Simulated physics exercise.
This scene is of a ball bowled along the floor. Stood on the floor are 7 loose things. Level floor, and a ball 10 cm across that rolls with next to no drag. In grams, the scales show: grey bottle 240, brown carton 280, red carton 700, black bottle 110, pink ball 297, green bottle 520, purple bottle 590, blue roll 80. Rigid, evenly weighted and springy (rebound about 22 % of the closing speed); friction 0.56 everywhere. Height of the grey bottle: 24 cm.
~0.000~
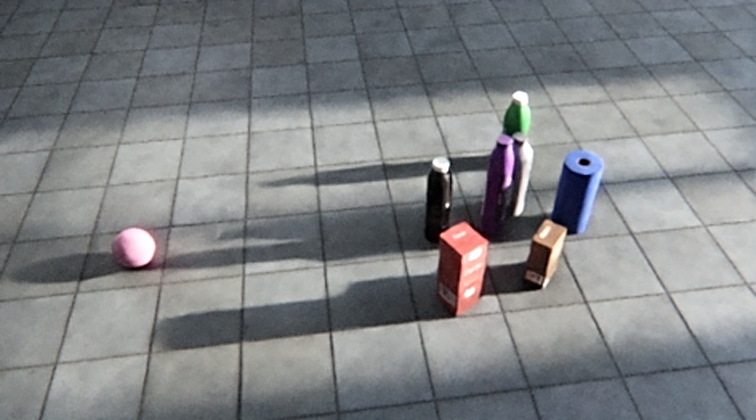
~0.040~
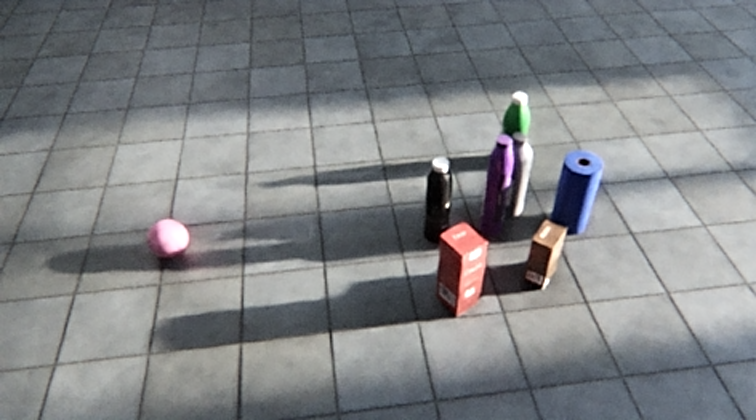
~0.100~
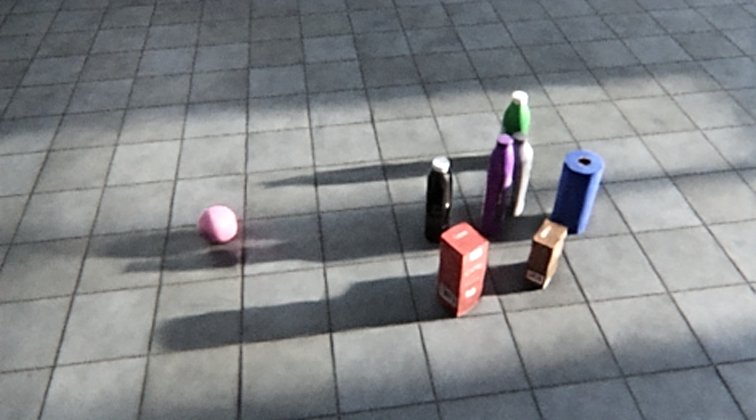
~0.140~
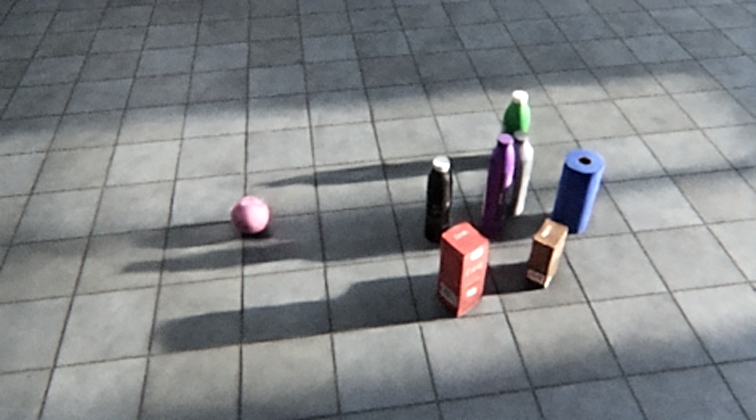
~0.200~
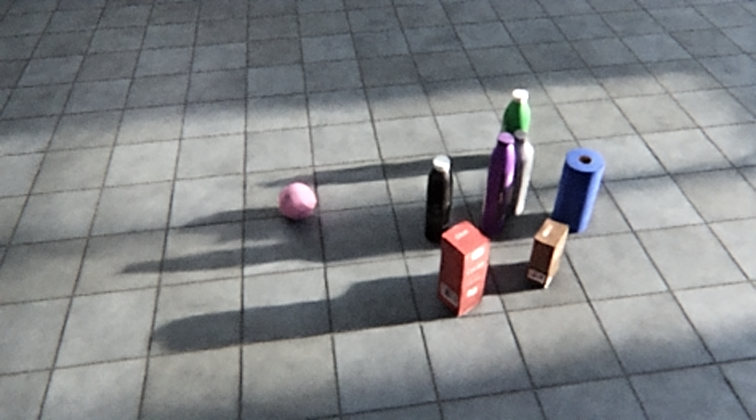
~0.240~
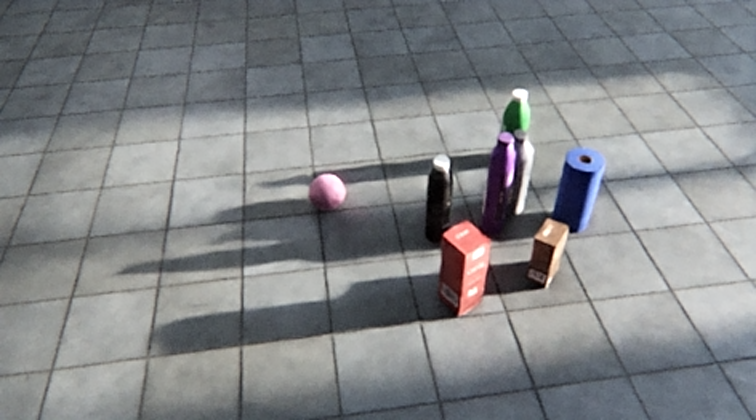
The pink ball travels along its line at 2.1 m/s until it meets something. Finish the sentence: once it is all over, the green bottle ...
... has gone down.
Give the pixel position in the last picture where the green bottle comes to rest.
It stops at about (581, 153).
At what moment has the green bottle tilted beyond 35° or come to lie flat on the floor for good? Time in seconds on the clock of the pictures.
Roughly at the 0.7 s mark.
After 0.74 s, ball 114 cm along; pink ball near (498, 112); green bottle leaning 43° near (560, 130).
After 1.44 s, ball 156 cm along; pink ball near (531, 39); green bottle on its side near (581, 152).
By the end (2.2 s), tipped over on the floor, green bottle; the other 6 in place, give or take 8 cm. Seen from the same camera at the end, green bottle near (581, 153).
